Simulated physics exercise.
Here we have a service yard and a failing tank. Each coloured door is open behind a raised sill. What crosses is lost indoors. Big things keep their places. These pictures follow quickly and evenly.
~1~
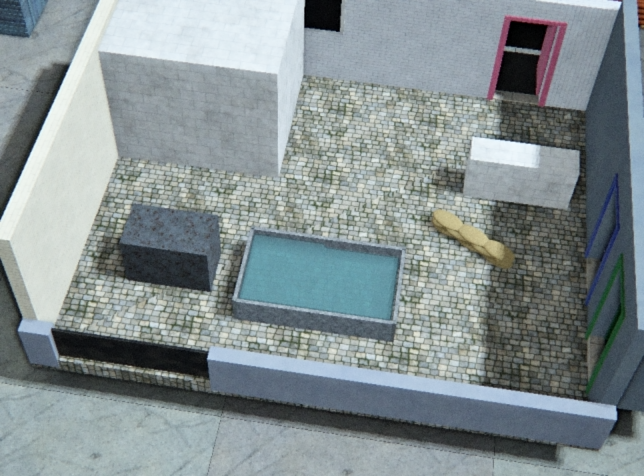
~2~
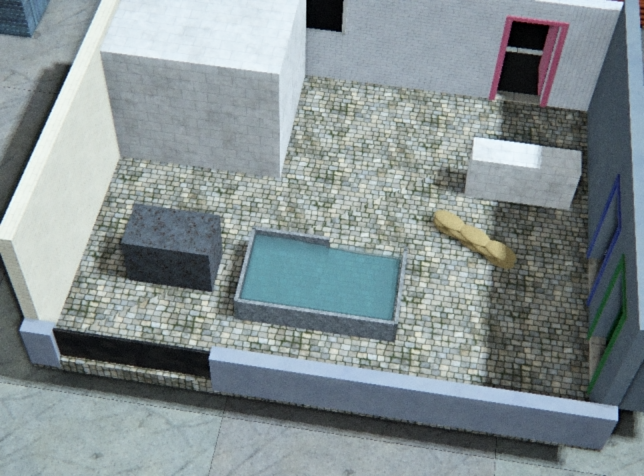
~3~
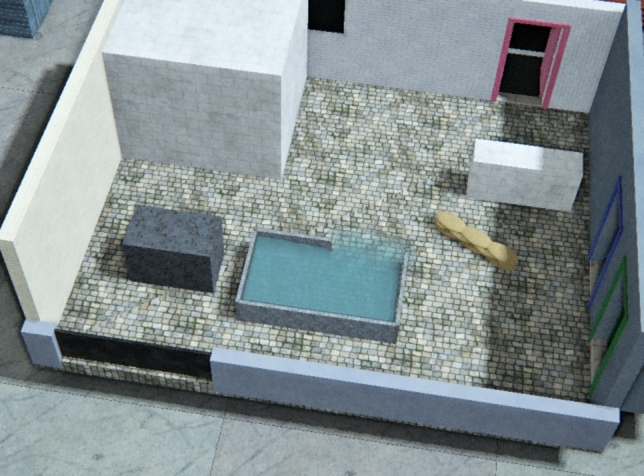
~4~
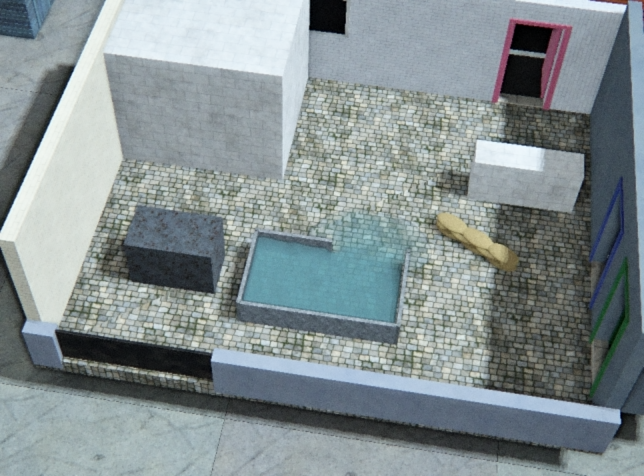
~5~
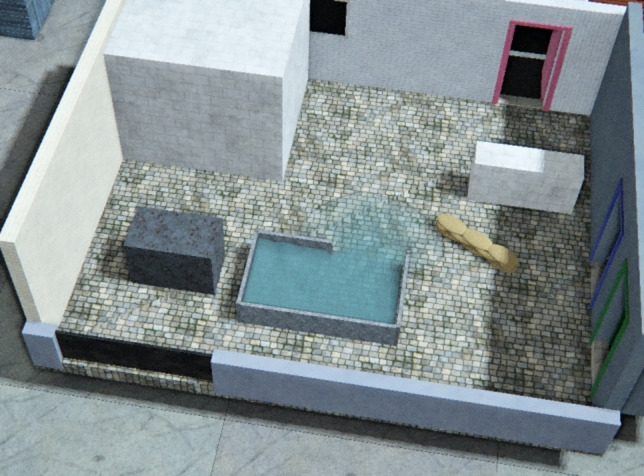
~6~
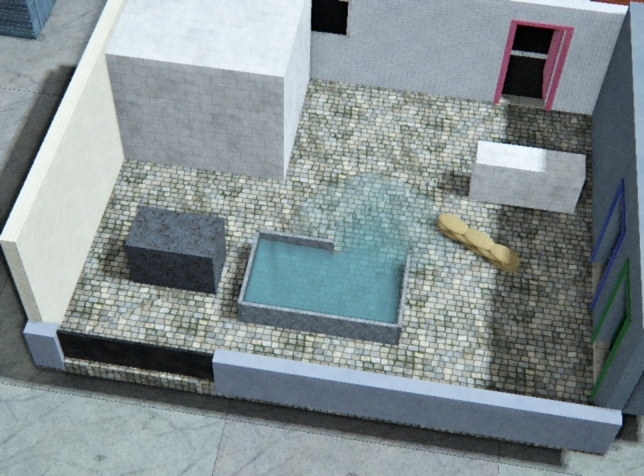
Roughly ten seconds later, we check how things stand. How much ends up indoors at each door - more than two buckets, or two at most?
Indoors: Green door, two at most; blue door, two at most; pink door, more than two.
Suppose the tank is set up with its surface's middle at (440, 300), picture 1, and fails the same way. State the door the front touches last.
Door: The one in pink.
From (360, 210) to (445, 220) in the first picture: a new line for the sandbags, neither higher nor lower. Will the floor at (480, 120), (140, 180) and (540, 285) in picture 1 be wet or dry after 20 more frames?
Taking the three spots in order: Untouched, swamped, swamped.
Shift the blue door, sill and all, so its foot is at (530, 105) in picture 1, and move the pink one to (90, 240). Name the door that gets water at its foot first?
The door marked blue, I'd say.
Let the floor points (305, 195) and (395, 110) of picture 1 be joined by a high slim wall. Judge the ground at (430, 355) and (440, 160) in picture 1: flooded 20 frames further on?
Result by location - first parched, second soaked.
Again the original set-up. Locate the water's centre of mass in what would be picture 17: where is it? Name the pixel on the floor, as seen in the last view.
Somewhere around (361, 245) in the last view.
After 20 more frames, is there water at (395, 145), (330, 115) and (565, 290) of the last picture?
In turn: Awash, covered, clear.
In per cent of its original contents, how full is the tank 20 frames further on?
About 38 per cent.
A moment on, water covers 20 % of the floor; the green door not reached, the blue door not reached, the pink door not reached.
Next, water covers 30 % of the floor; the green door not reached, the blue door not reached, the pink door not reached.
Then, water covers 35 % of the floor; the green door not reached, the blue door not reached, the pink door under two buckets in.
Later, water covers 40 % of the floor; the green door wet at the sill, nothing in, the blue door not reached, the pink door over two buckets in.
In the end, water covers 65 % of the floor; the green door wet at the sill, nothing in, the blue door wet at the sill, nothing in, the pink door over two buckets in.
